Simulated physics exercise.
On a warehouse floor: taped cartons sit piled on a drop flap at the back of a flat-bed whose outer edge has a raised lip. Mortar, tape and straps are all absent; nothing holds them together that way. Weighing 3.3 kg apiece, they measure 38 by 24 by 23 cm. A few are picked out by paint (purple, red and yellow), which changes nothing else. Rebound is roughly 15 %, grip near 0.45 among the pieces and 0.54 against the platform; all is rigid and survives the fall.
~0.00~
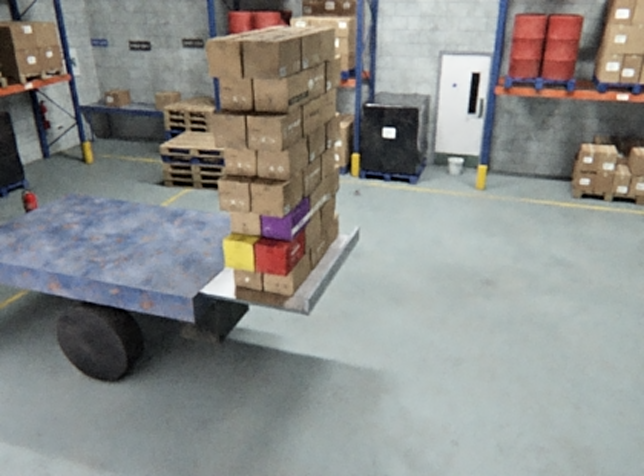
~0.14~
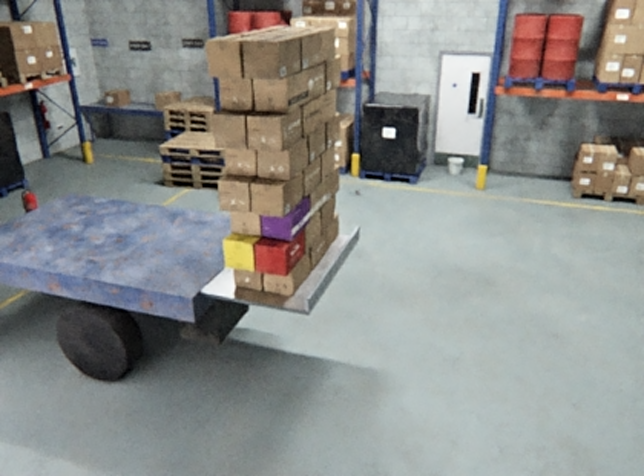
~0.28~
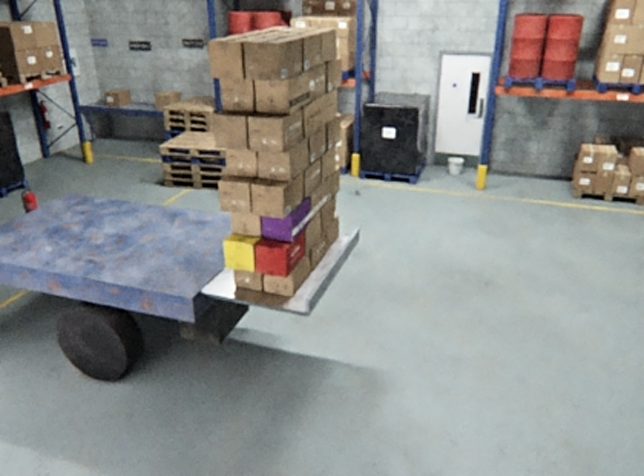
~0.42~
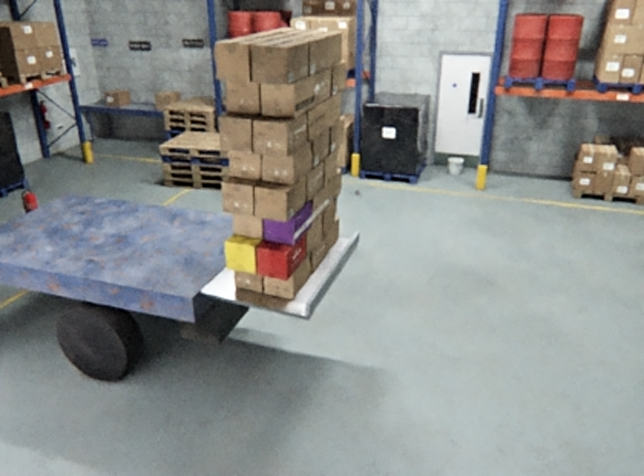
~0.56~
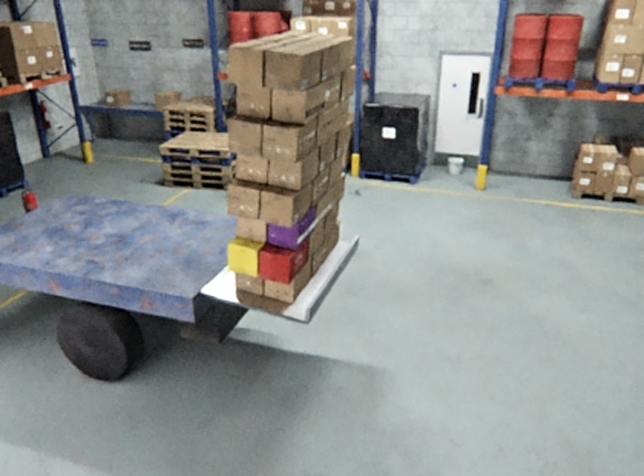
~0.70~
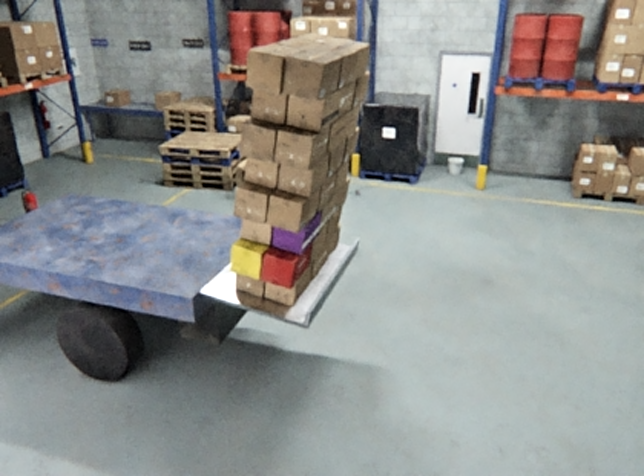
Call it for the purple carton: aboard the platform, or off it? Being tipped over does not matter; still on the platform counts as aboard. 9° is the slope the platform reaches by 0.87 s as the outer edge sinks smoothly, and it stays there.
Off.
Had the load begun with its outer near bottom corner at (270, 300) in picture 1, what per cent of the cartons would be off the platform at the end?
That gives 80 per cent.
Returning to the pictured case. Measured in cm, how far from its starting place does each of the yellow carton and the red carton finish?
Yellow shifts close to 20 cm and red close to 150 cm.
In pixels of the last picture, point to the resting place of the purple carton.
Roughly at (404, 405).
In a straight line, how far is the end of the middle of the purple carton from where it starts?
Some 180 centimetres.
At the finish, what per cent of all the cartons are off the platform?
Near enough 80 per cent of them, I reckon.
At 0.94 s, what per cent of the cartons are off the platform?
0 per cent.
After 0.94 s, slope 9°; none of the 48 cartons off the platform, 47 disturbed; purple carton 9° from how it stood; red carton 9° from how it stood.
After 1.24 s, slope 9°; 23 of the 48 cartons off the platform; purple carton 27° from how it stood; red carton 26° from how it stood.
After 1.56 s, slope 9°; 39 of the 48 cartons off the platform; purple carton 63° from how it stood, 32 cm lower; red carton 65° from how it stood, 22 cm lower.
After 1.86 s, slope 9°; 39 of the 48 cartons off the platform; purple carton on its side; red carton on its side.
In the end (2.2 s), slope 9°; 39 of the 48 cartons off the platform; purple carton on its side; red carton on its side; yellow carton 31° from how it stood. From the last view, middles, purple carton near (404, 405), red carton near (364, 405).
